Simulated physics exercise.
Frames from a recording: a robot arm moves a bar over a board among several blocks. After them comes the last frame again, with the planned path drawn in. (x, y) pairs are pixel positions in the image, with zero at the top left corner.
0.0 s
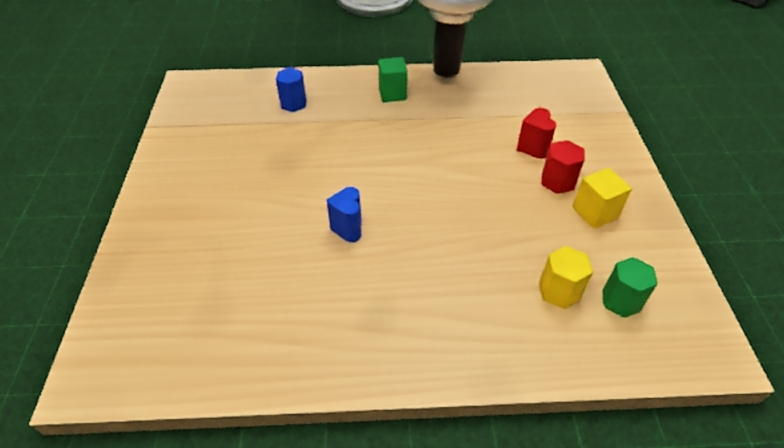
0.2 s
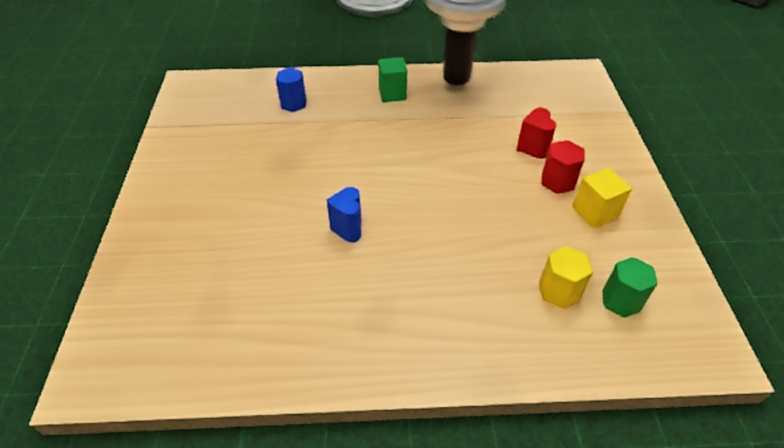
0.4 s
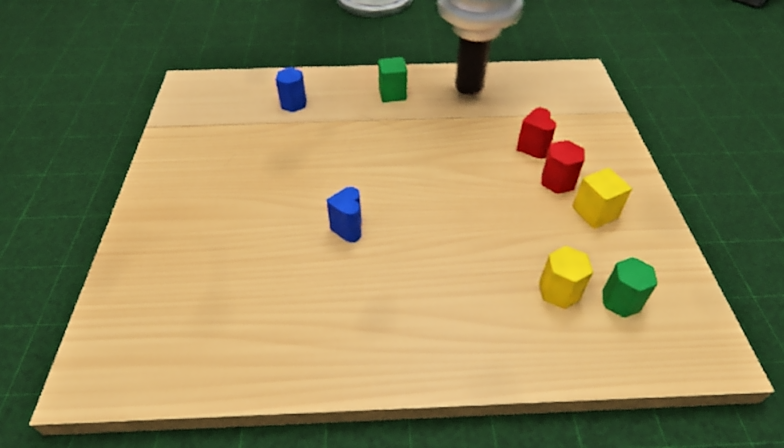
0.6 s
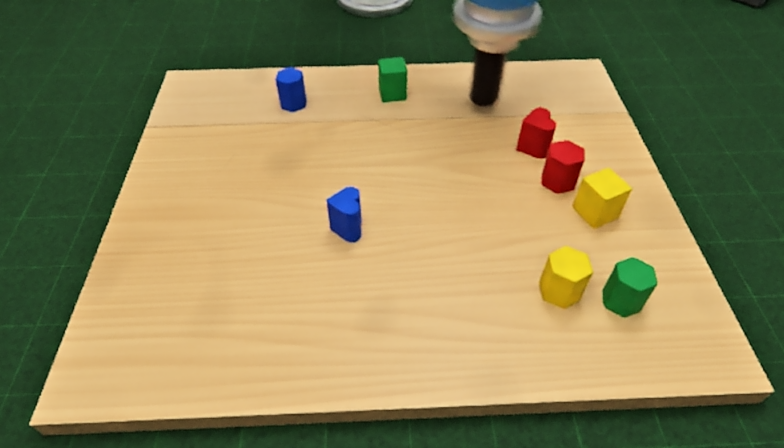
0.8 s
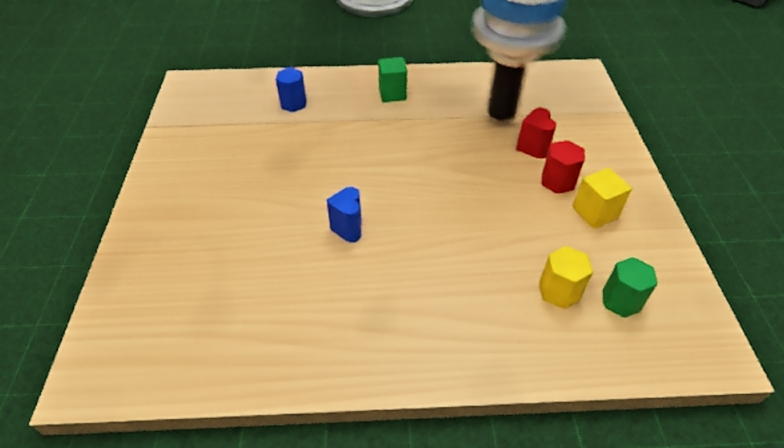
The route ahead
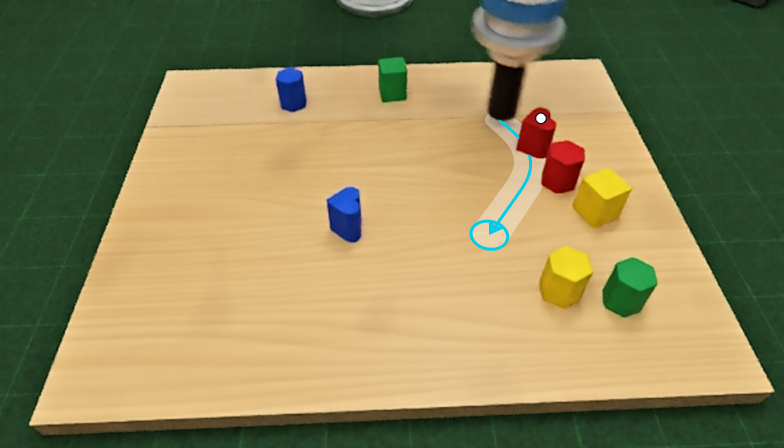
A robot arm's dark bar moved a short way right and toward the viewer across the back of a wooden board, nearing the red heart-shaped block, while all the colored blocks stayed still.
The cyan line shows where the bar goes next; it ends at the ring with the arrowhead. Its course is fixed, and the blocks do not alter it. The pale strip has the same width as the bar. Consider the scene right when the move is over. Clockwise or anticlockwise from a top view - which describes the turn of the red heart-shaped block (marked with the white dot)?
Viewed from the top, it goes anticlockwise.
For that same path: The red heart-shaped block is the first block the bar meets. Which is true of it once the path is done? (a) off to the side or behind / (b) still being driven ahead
Correct choice: A.
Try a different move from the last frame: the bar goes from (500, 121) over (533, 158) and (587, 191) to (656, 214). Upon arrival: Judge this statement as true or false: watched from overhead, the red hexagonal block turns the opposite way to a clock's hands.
The statement is false.
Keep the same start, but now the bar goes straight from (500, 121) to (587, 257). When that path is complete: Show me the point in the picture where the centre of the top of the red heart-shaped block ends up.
It should be at about (571, 135).
The line goes from (500, 121) via (529, 155) and (518, 194), ending at (489, 235); the dot is on the red heart-shaped block.
The first path, step by step. One third of the way, bar (531, 147); red heart-shaped block (563, 141), turned 15° anticlockwise; red hexagonal block (578, 164), turned 25° clockwise.
Two thirds of the way, bar (520, 186); red heart-shaped block (570, 145), turned 25° anticlockwise; red hexagonal block (581, 167), turned 35° clockwise; yellow square block (610, 187), turned 15° anticlockwise.
At the end, bar (491, 227); red heart-shaped block (570, 145), turned 25° anticlockwise; red hexagonal block (581, 167), turned 35° clockwise; yellow hexagonal block unmoved; yellow square block (610, 187), turned 15° anticlockwise.
